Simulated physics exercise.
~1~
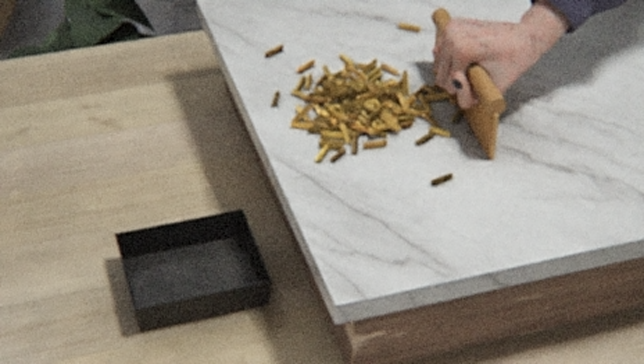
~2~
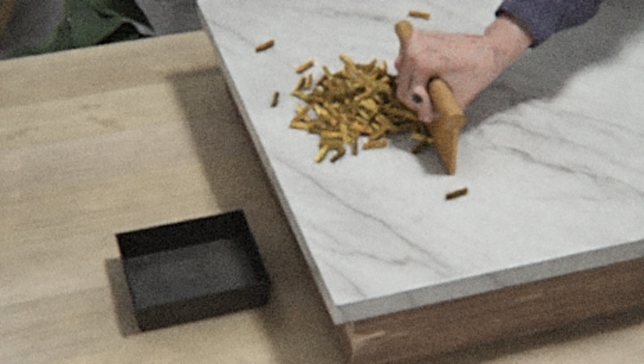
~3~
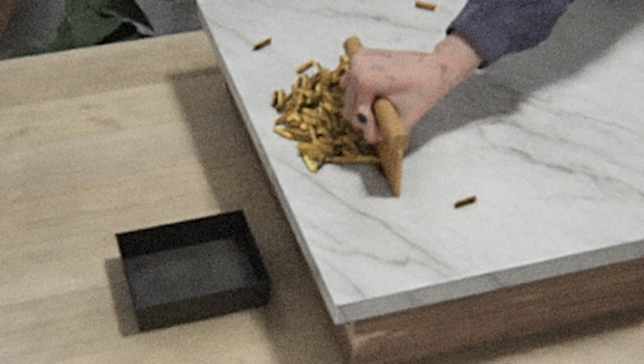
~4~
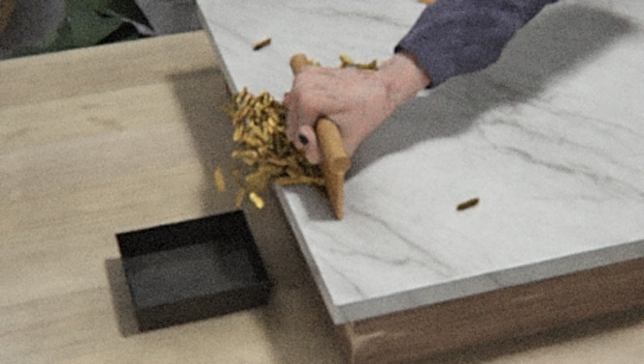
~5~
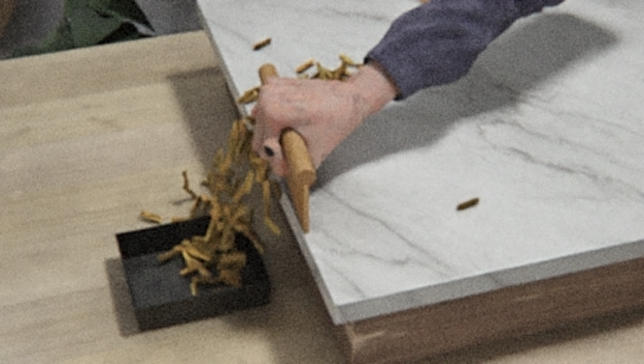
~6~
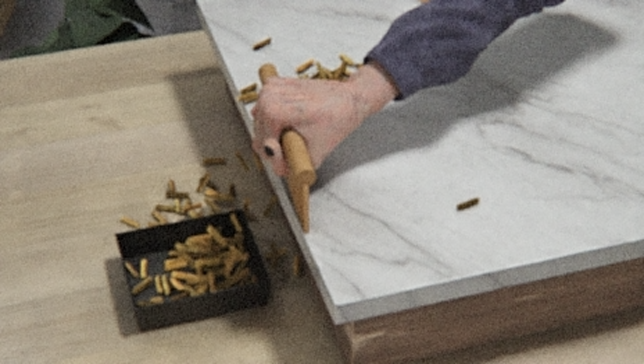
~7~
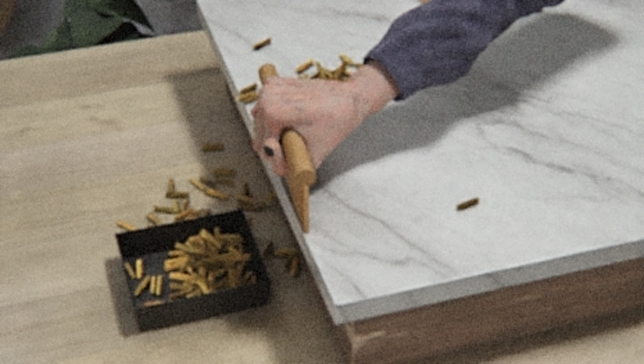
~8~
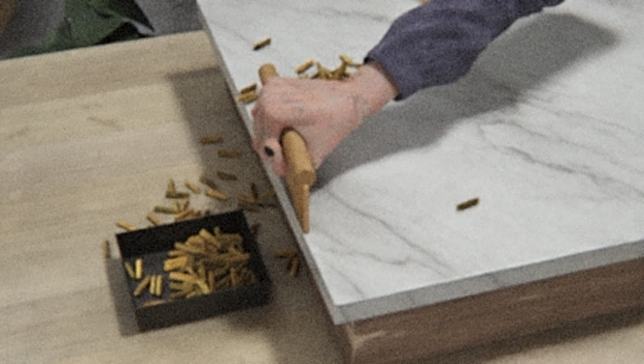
A hand holding a wooden scraper pushes a pile of dry pasta pieces leftward across a marble slab and over its edge, then stops there; many land in the black tin below, while others scatter on the wooden table around it and some remain on the slab.
